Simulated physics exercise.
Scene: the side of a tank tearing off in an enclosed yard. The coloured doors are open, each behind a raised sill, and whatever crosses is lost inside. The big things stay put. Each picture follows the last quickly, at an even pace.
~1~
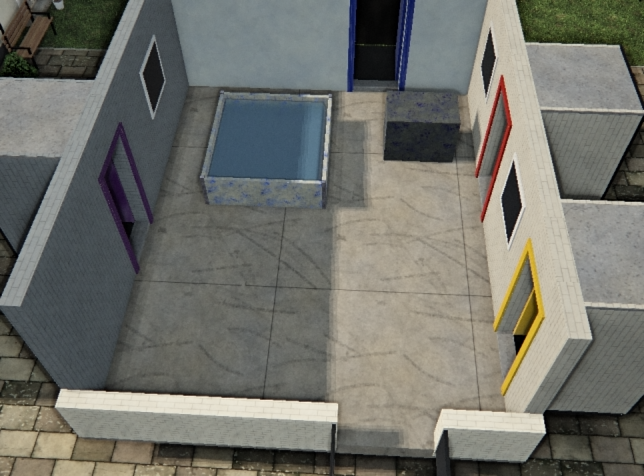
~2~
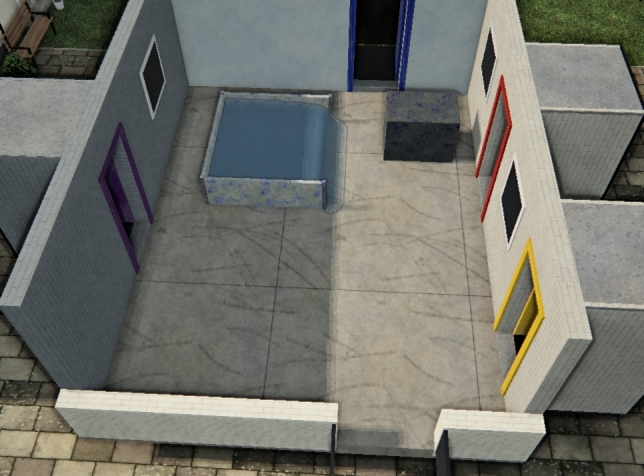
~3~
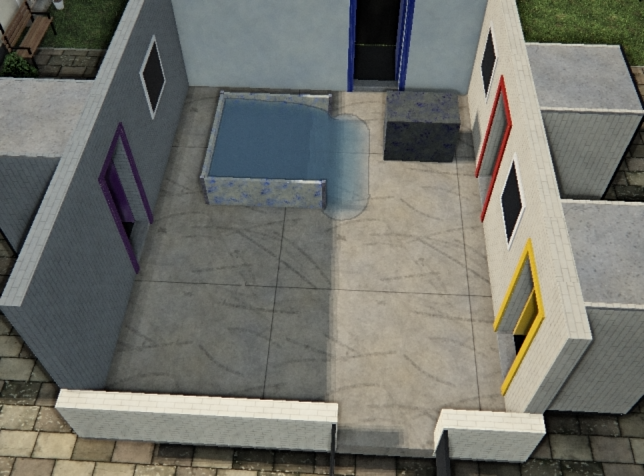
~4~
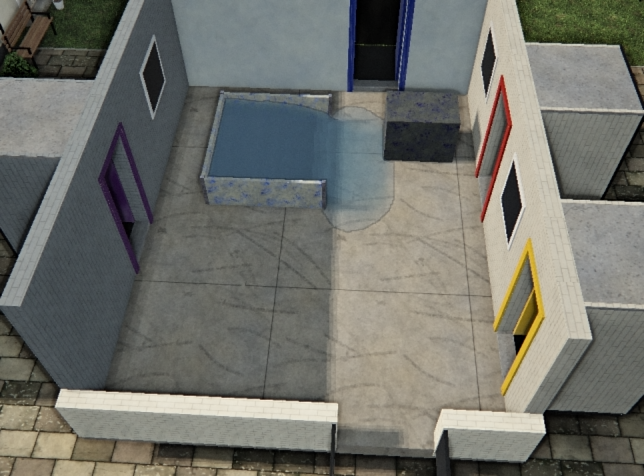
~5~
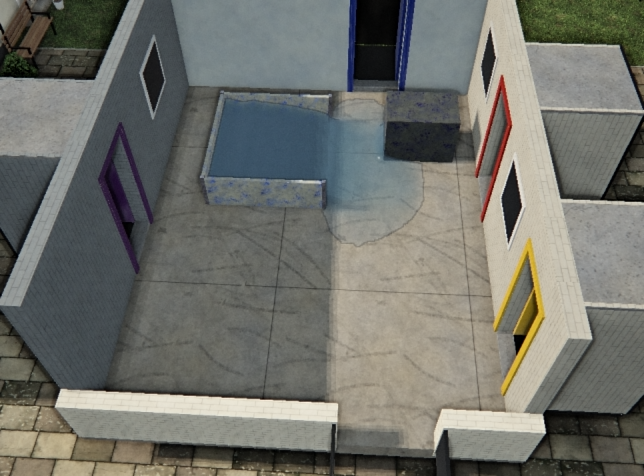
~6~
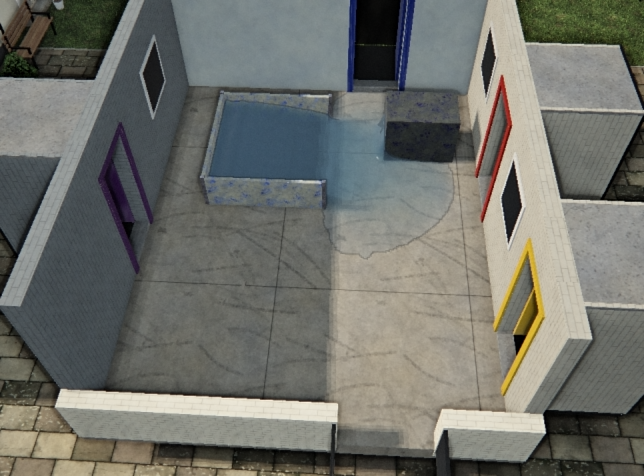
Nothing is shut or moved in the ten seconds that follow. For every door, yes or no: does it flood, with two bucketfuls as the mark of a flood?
Purple door: No, red door: Yes, yellow door: Yes, blue door: Yes.
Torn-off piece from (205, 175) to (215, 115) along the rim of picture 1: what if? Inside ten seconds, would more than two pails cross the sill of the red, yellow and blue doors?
Lab note: Red door sits below the threshold; yellow door tops the threshold; blue door sits below the threshold.
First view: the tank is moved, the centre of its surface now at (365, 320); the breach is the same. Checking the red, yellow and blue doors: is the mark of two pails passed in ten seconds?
Results - red: Doesn't reach it; yellow: Tops the limit; blue: Doesn't reach it.
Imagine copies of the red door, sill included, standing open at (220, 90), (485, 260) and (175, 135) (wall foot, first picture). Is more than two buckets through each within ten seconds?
The first new doorway comes up short, the second tops it, the third comes up short.
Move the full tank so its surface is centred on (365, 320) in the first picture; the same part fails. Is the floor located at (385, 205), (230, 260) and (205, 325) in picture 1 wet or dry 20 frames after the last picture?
Log: Flood; no flood; no flood.
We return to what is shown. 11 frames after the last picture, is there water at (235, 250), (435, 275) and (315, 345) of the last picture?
As listed, the points end up high and dry, soaked and high and dry.
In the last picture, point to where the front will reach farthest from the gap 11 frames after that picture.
Approximate pixel: (500, 362).
A moment on, water covers 25 % of the floor; the purple door not reached, the red door over two buckets in, the yellow door not reached, the blue door wet at the sill, nothing in.
Next, water covers 35 % of the floor; the purple door not reached, the red door far over two buckets in, the yellow door wet at the sill, nothing in, the blue door over two buckets in.
Then, water covers 50 % of the floor; the purple door not reached, the red door far over two buckets in, the yellow door under two buckets in, the blue door far over two buckets in.
Later, water covers 65 % of the floor; the purple door not reached, the red door far over two buckets in, the yellow door over two buckets in, the blue door far over two buckets in.
In the end, water covers 85 % of the floor; the purple door wet at the sill, nothing in, the red door far over two buckets in, the yellow door over two buckets in, the blue door far over two buckets in.
